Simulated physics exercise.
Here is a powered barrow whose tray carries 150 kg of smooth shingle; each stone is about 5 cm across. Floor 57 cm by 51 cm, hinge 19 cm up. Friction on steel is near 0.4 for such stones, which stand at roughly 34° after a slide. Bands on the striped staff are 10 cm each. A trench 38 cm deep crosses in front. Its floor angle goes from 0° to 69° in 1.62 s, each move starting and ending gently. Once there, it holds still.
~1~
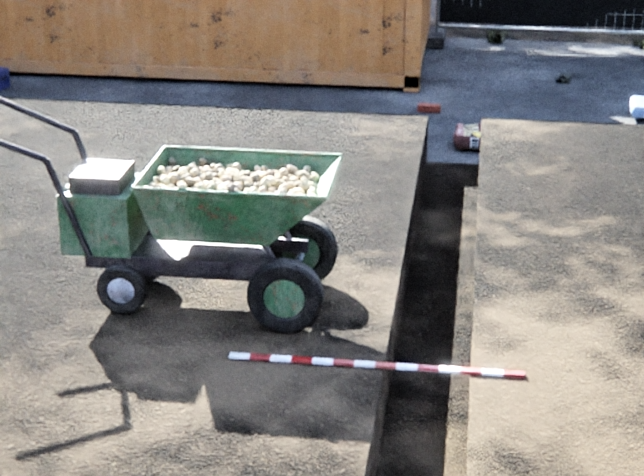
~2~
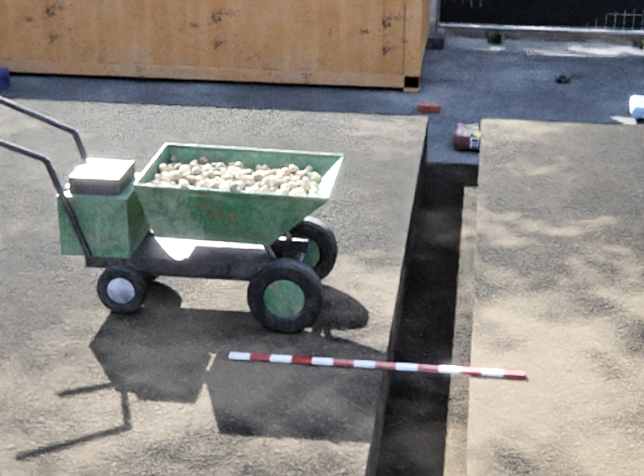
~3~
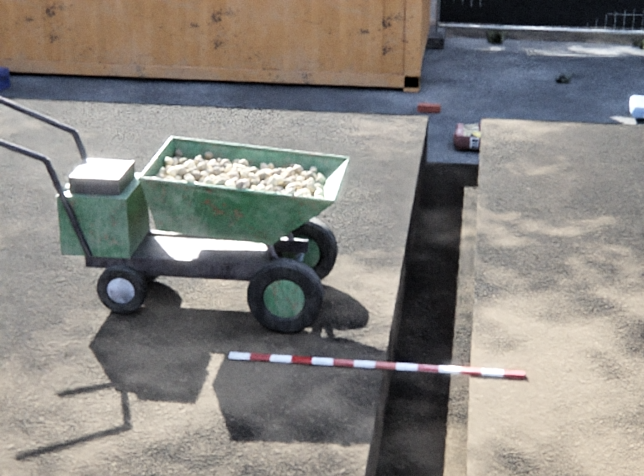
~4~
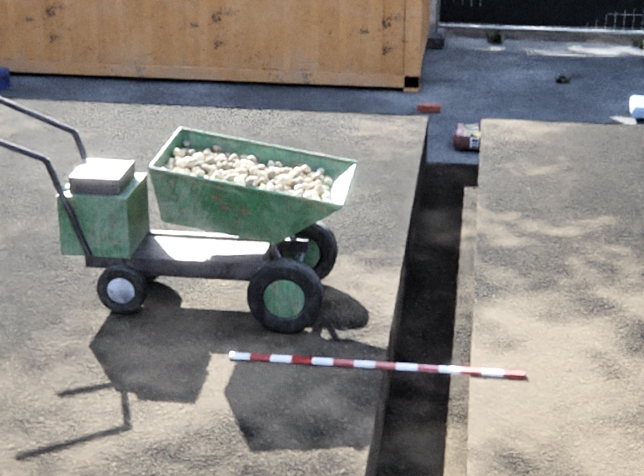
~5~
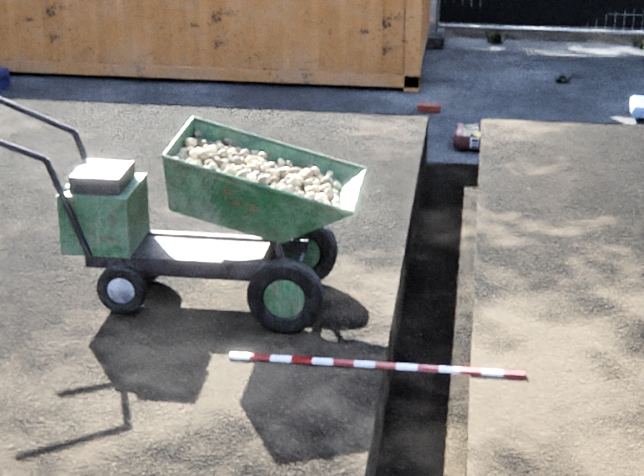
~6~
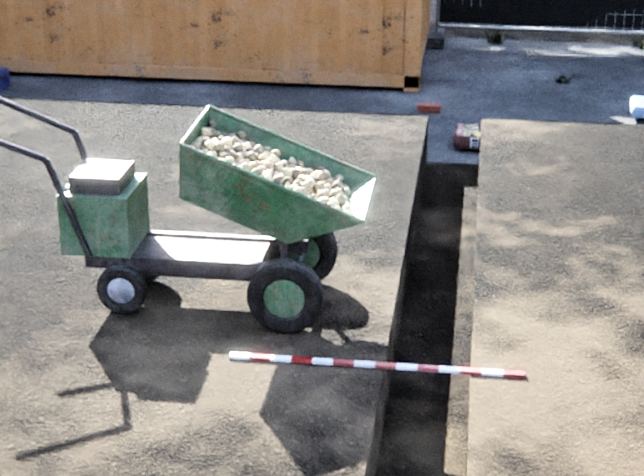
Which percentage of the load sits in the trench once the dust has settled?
Near 90 per cent.
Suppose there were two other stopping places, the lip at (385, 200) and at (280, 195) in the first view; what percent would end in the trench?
Near 20 and near 95 percent.
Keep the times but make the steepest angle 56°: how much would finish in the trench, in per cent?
Roughly 90% would end there.
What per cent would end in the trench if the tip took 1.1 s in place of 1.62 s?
Then roughly 80 percent.
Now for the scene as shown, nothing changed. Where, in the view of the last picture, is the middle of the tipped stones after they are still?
The middle should be near (441, 366).
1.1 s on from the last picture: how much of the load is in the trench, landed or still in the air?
Some 65 per cent of the load by that point.
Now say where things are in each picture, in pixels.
The first frame shows lip at (327, 198), floor tilted 0°, highest stones at (227, 175).
In the second frame, the tray is at 1°, its lip at (329, 199); the top of the load is at (215, 172).
The third frame shows lip at (334, 202), floor tilted 4°, highest stones at (208, 166).
In the fourth frame, the tray is at 9°, its lip at (343, 206); the top of the load is at (189, 156).
The fifth frame shows lip at (353, 213), floor tilted 15°, highest stones at (198, 146).
In the sixth frame, the tray is at 21°, its lip at (364, 222); the top of the load is at (213, 136).
Then, 0.6 s after the last picture the floor is at 58°, 98 % in the tray, 2 % in the trench; the foremost stones are at (422, 271).
Then, 1.1 s after the last picture the floor is at 69°, 26 % in the tray, 66 % in the trench, 8 % past the trench; the foremost stones are at (533, 313).
Then, 1.5 s after the last picture the floor is at 69°, 4 % in the tray, 86 % in the trench, 10 % past the trench; the foremost stones are at (614, 329).
Then, 3.4 s after the last picture the floor is at 69°, 0 % in the tray, 90 % in the trench, 10 % past the trench; the foremost stones are past the picture's edge.
